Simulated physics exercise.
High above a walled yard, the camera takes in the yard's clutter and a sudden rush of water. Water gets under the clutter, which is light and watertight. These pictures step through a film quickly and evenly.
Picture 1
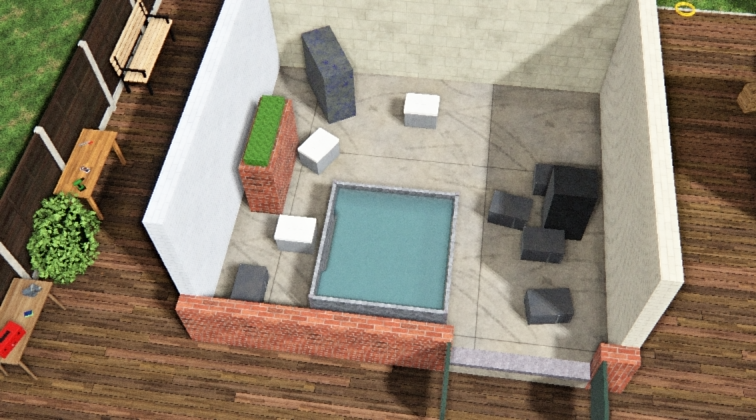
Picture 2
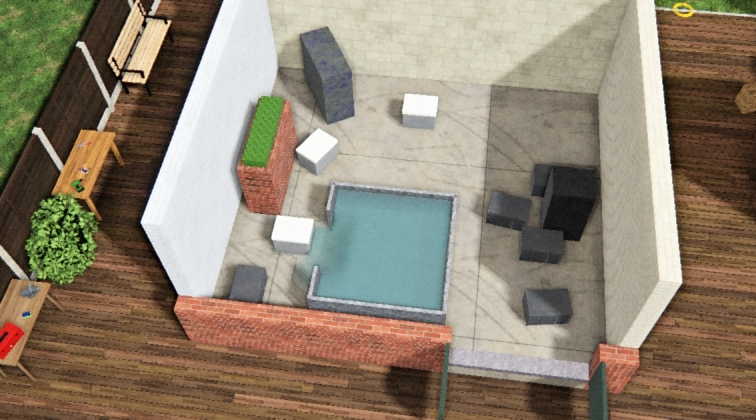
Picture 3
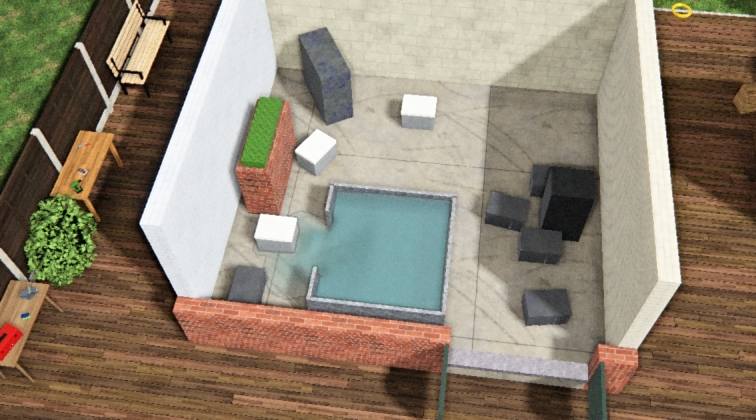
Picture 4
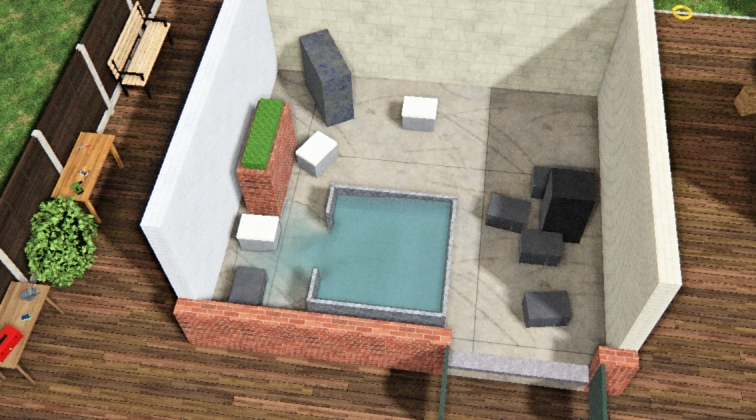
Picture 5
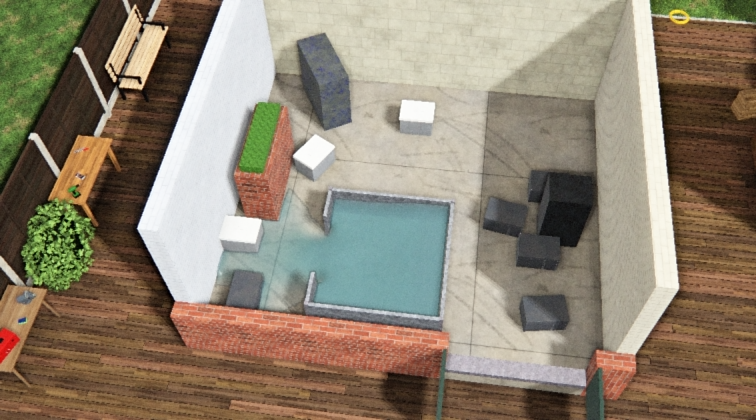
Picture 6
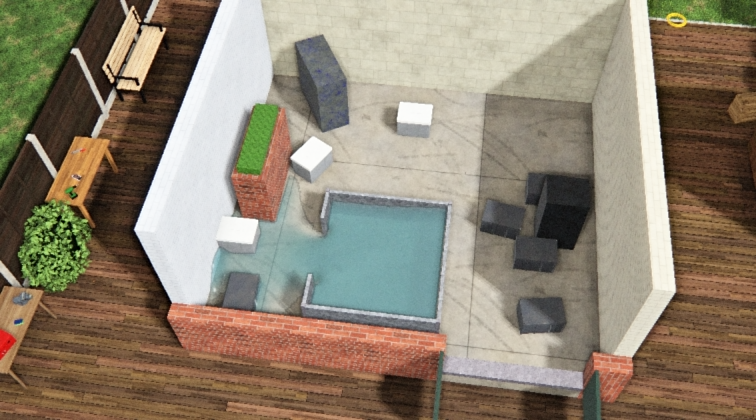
A walled yard with a pale stone floor, set among wooden decking, is seen from high above by a camera that shifts only very slightly. White and dark grey blocks stand around a square pool, with a grass-topped brick planter at left and a tall black block at right. The pool's left wall opens, water spreads leftward across the floor, and the nearest white block slides left with it, while the others stay put.
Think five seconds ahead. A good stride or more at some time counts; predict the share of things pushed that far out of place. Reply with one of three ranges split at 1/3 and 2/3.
1/3 to 2/3.
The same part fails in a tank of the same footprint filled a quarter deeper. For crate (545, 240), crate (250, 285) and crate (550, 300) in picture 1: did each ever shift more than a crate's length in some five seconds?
The first stopped before it, the second reached the mark, the third stopped before it.
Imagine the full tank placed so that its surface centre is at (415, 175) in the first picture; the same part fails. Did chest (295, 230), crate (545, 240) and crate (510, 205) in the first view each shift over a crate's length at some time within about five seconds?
Well, the first one got driven a long way, the second didn't get far, and the third didn't get far.
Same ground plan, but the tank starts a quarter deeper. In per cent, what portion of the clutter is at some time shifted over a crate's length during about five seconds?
Close to 50 %.
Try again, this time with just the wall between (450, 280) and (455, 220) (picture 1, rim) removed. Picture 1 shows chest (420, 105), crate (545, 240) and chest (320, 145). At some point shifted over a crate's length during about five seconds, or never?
Lab note - in sequence: Never that far; made it that far; never that far.
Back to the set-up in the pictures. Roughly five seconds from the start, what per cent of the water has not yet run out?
98 %.
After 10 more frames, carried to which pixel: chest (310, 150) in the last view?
It should end up around (334, 133).
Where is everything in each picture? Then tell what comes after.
A chest at (295, 228), on the bottom; a crate at (248, 283), on the bottom; 0 of 8 have shifted, in the first picture.
A chest at (293, 228) rests on the ground; a crate at (247, 284), on the bottom; 0 of 8 have shifted, in the second picture.
A chest at (276, 227), on the bottom, close to its start; a crate at (246, 285), on the bottom; 1 of 8 have shifted, in the third picture.
A chest at (258, 227), on the bottom, a stride from its start; a crate at (247, 286), on the bottom; 1 of 8 have shifted, in the fourth picture.
A chest at (240, 228), on the bottom, a stride from its start; a crate at (244, 290), on the bottom; 1 of 8 have shifted, in the fifth picture.
A chest at (237, 229), afloat, a stride from its start; a crate at (240, 292) rests on the ground; 1 of 8 have shifted, in the sixth picture.
A moment on, 1 of 8 are well off their spots; 1 afloat.
Next, 2 of 8 are well off their spots; 2 afloat.
Later, 3 of 8 are well off their spots; 2 afloat.
In the end, 3 of 8 are well off their spots, and 3 have been at some point; 2 afloat.
